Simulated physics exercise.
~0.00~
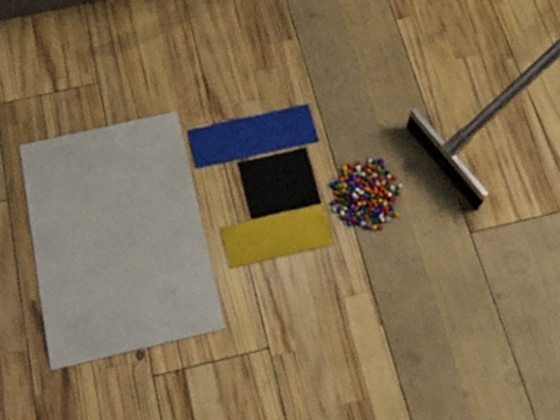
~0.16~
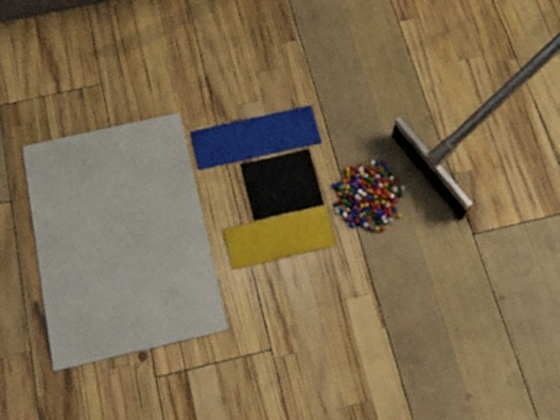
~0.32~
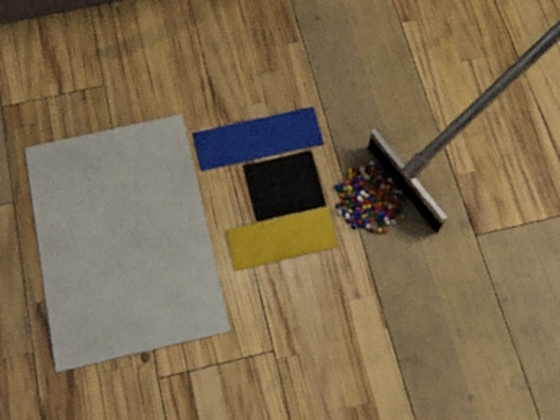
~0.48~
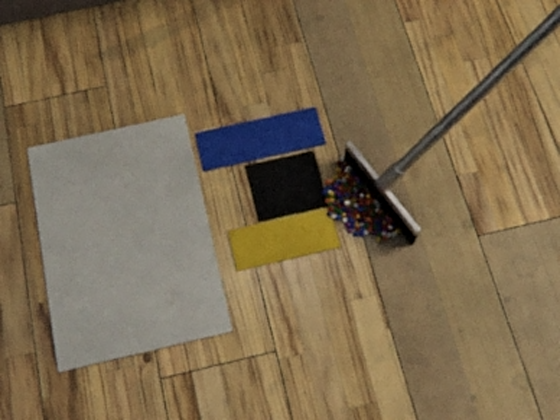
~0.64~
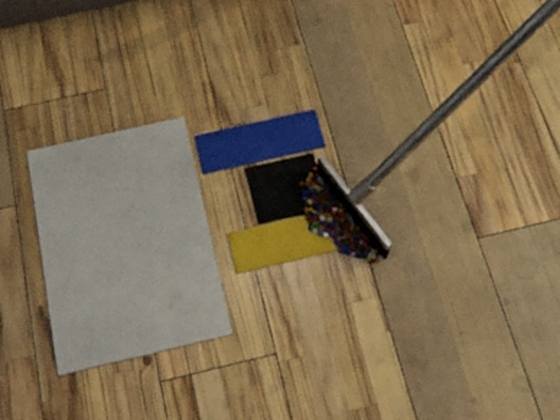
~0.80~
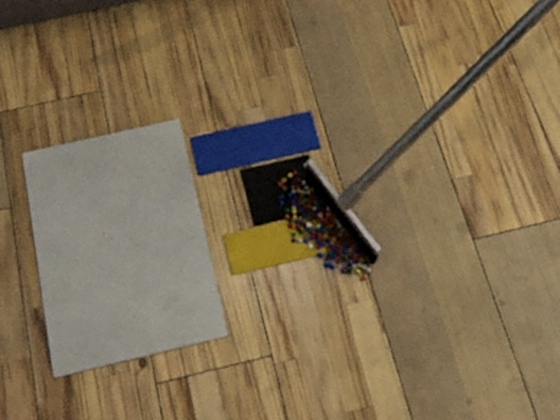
A squeegee pushes a pile of colourful beads left onto the black and yellow mats.
